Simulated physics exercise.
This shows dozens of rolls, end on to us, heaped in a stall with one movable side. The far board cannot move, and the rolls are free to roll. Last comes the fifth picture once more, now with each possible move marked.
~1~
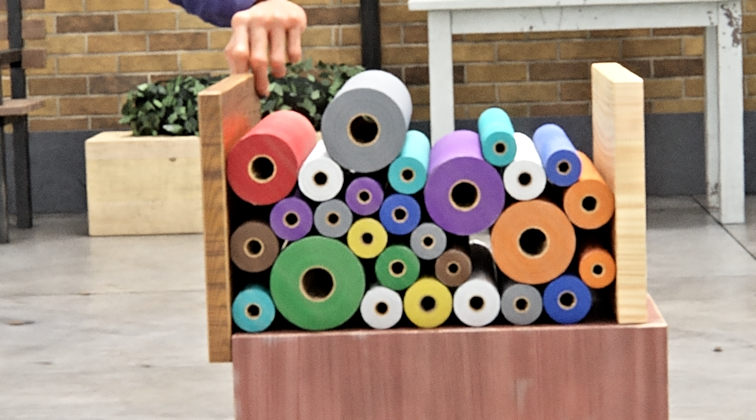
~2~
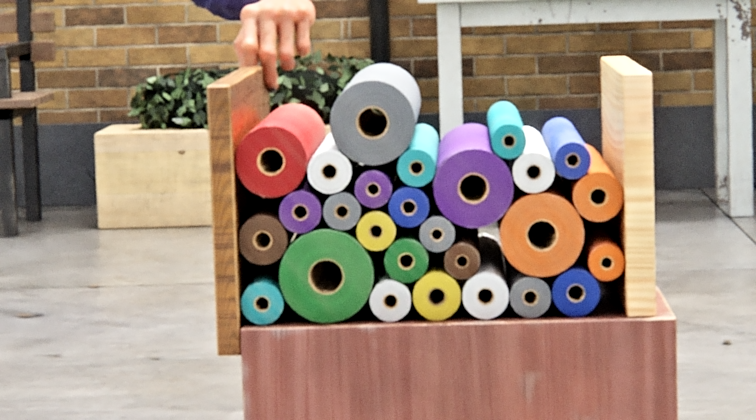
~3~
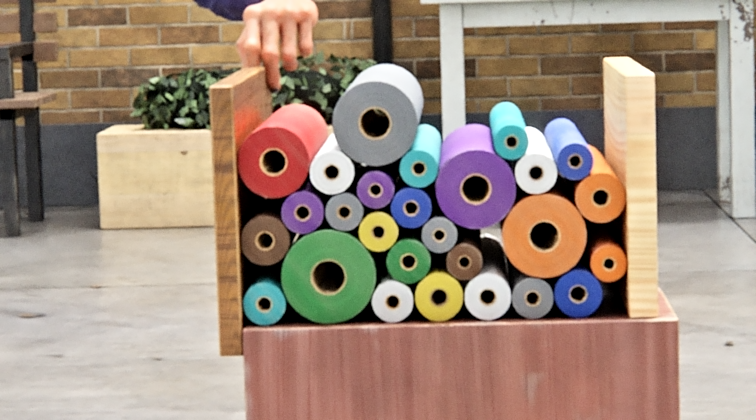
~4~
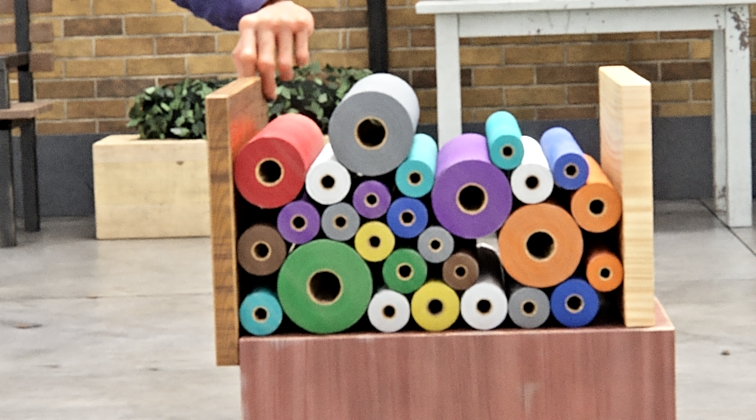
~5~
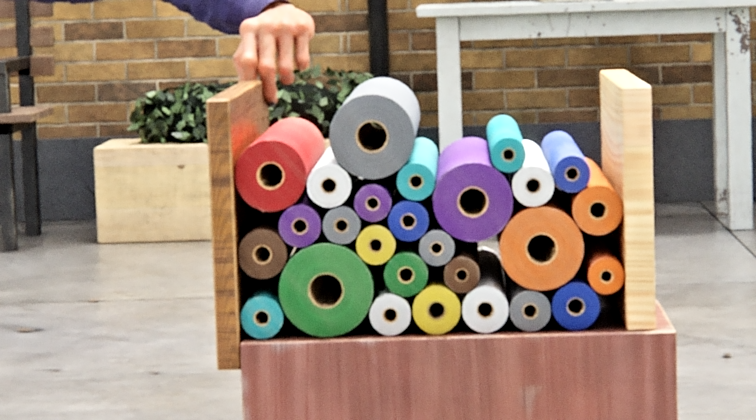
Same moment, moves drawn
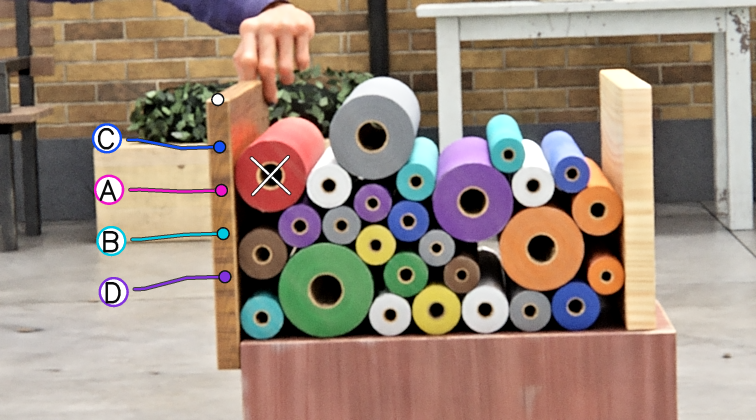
The whole view wobbled slightly, but the colourful rolls stayed piled between two wooden boards with no clear movement among them, while someone's hand stayed at the top of the left board.
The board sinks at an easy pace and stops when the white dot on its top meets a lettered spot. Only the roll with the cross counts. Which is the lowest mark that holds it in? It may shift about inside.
Stop at B.
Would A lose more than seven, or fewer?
It loses fewer than seven.
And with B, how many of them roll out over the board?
With B, none.
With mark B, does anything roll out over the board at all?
No.
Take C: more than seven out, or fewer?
It loses fewer than seven.
On the marked copy, A at (222, 191); B at (223, 234); C at (220, 147); D at (225, 277); the cross at (270, 176); the white dot at (218, 100).
Taking B. A third of the way, top of the board (233, 165).
Two thirds of the way, top of the board (236, 232).
When it is over, top of the board (236, 232), none out over the board, the crossed one still inside.
As for the rest, A keeps the crossed one inside; C keeps the crossed one inside; D lets the crossed one out.
